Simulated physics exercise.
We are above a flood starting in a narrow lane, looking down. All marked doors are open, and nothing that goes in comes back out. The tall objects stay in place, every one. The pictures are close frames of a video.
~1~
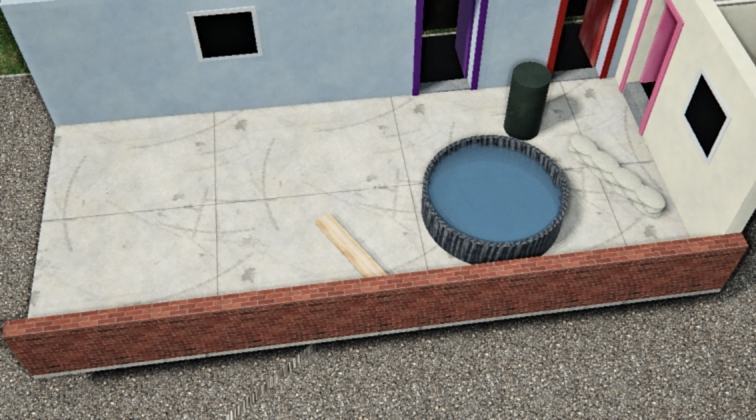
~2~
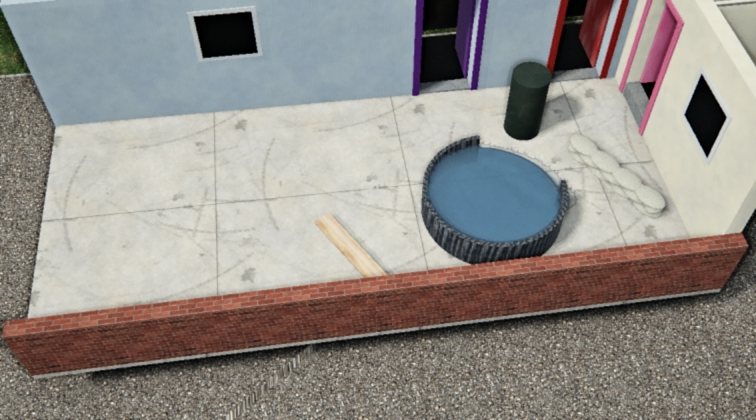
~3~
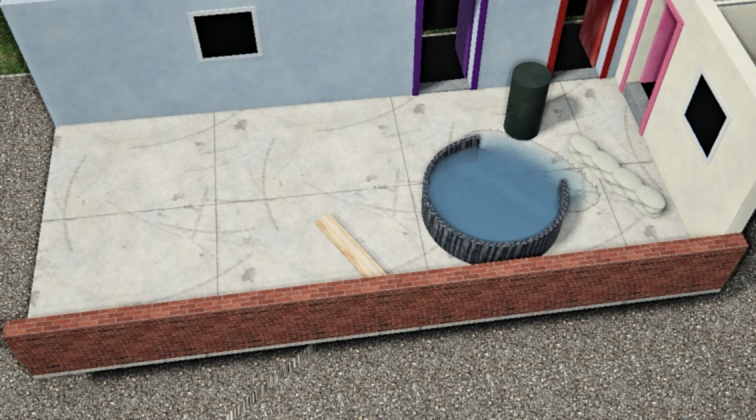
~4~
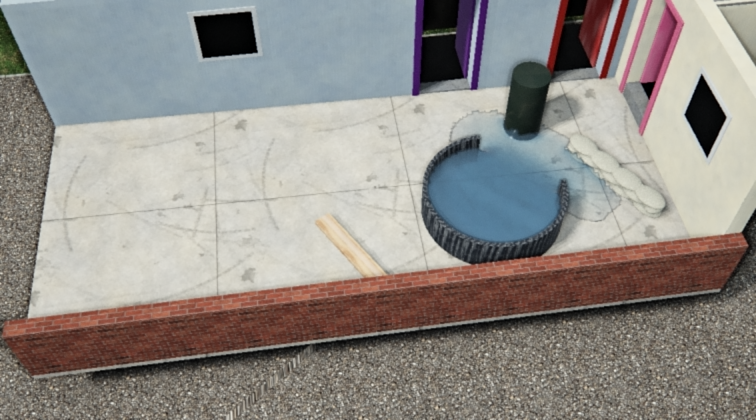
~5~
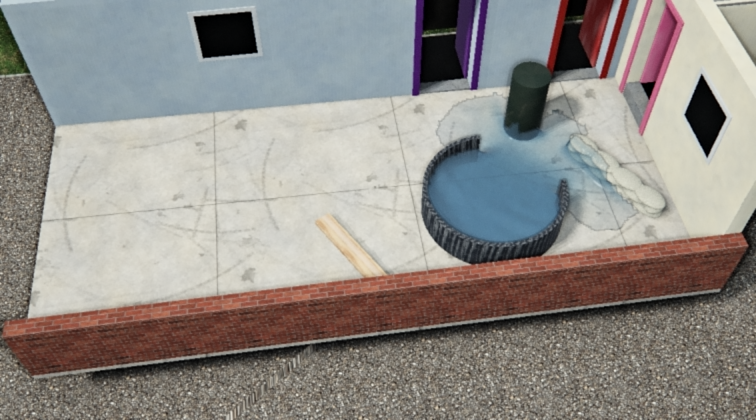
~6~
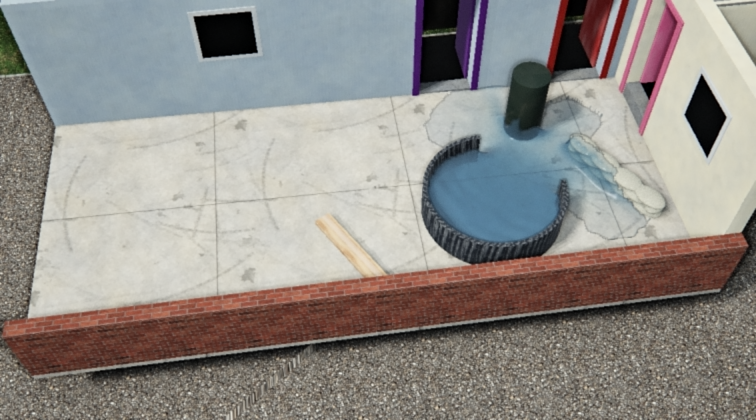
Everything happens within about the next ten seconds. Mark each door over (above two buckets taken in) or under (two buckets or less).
Red door: Over. Pink door: Under. Purple door: Over.
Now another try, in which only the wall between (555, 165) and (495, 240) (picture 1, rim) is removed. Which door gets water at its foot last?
My answer: The purple door.
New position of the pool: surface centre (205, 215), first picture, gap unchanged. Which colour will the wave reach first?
Answer: The purple door.
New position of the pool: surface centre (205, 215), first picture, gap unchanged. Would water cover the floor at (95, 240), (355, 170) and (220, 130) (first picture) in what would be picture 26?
I'd say still dry for the first, swamped for the second and swamped for the third.
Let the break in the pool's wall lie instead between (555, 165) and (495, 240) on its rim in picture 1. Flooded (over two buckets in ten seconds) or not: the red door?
The red one tops the limit.
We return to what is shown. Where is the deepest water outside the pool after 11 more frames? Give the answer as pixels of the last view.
My best guess is roughly (565, 158).
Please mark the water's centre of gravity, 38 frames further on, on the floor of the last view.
My pick is pixel (540, 177).
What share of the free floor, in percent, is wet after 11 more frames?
Roughly 25 percent, I reckon.
A moment on, water covers 15 % of the floor; the red door wet at the sill, nothing in, the pink door wet at the sill, nothing in, the purple door under two buckets in.
Next, water covers 25 % of the floor; the red door over two buckets in, the pink door wet at the sill, nothing in, the purple door over two buckets in.
Then, water covers 35 % of the floor; the red door far over two buckets in, the pink door wet at the sill, nothing in, the purple door over two buckets in.
Later, water covers 45 % of the floor; the red door far over two buckets in, the pink door wet at the sill, nothing in, the purple door far over two buckets in.
In the end, water covers 50 % of the floor; the red door far over two buckets in, the pink door wet at the sill, nothing in, the purple door far over two buckets in.
